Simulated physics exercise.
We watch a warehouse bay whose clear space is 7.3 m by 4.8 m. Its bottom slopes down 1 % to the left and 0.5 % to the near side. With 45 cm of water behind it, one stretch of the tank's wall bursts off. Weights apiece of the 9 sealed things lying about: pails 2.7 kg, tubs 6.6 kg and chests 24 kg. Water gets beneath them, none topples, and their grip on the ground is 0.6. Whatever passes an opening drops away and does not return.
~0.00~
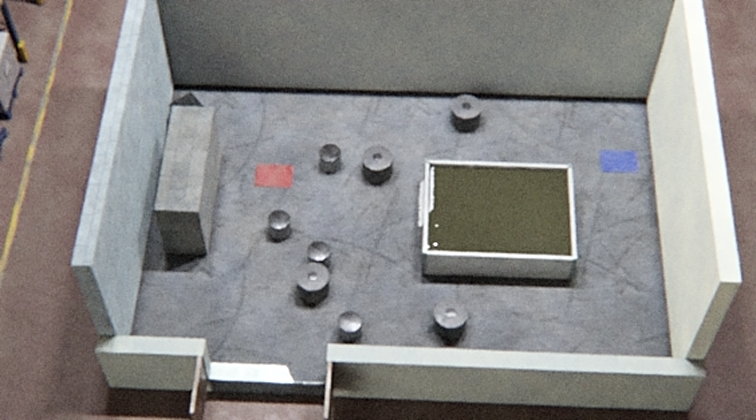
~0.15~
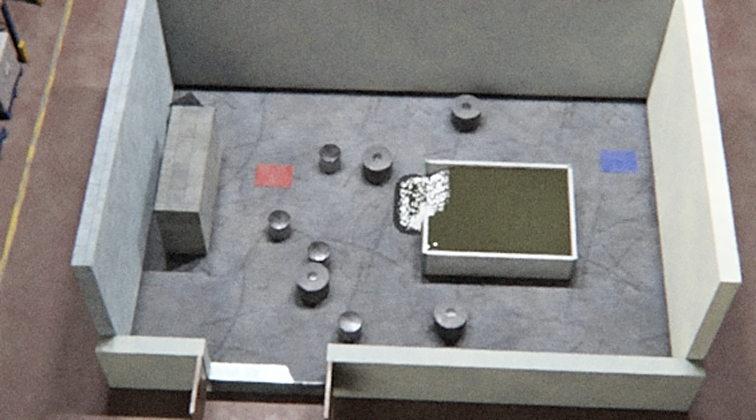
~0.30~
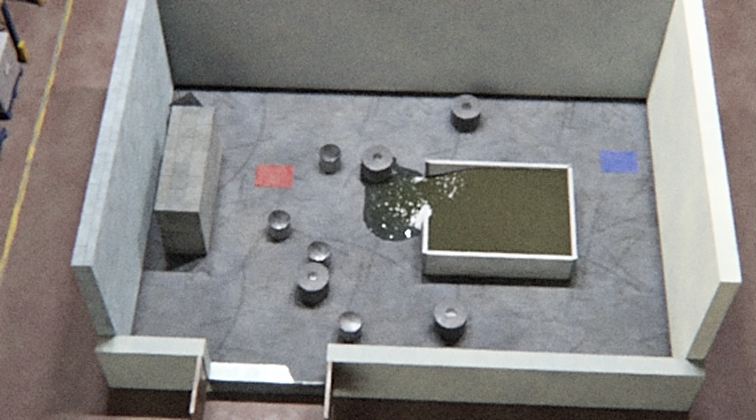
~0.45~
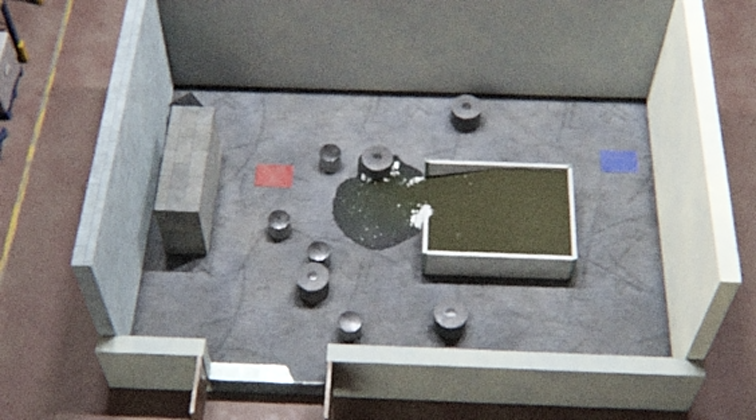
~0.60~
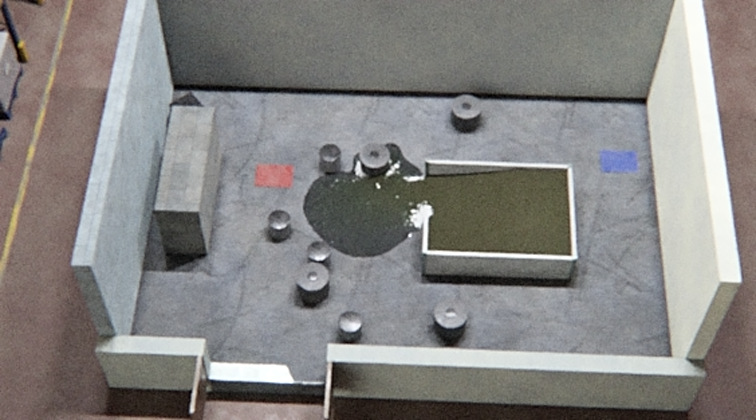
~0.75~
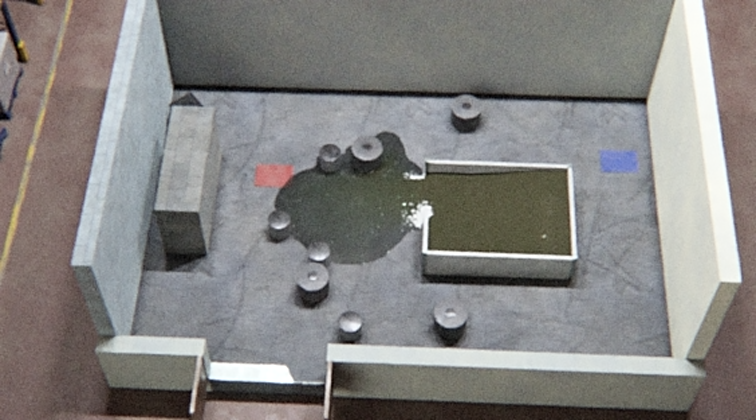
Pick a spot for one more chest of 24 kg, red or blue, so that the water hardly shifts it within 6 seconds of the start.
On the blue patch.
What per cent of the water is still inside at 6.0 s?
About 96 per cent.
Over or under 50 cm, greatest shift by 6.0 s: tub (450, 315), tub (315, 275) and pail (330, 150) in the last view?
In that order: Under, less, past it.
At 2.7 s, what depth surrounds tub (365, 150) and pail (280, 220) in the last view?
About 7 and 4 cm.
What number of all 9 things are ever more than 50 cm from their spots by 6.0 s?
5 of them.
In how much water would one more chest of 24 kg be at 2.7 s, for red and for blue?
About 9 cm and 0 cm.
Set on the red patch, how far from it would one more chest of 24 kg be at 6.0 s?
About 80 cm.
After 1.2 s on red it would be 0 cm off in 4 cm of water; on blue it would be 0 cm off in 0 cm of water.
After 2.7 s on red it would be 40 cm off in 9 cm of water; on blue it would be 0 cm off in 0 cm of water.
After 4.2 s on red it would be 71 cm off in 9 cm of water; on blue it would be 0 cm off in 0 cm of water.
After 6.0 s on red it would be 73 cm off in 10 cm of water; on blue it would be 0 cm off in 0 cm of water.
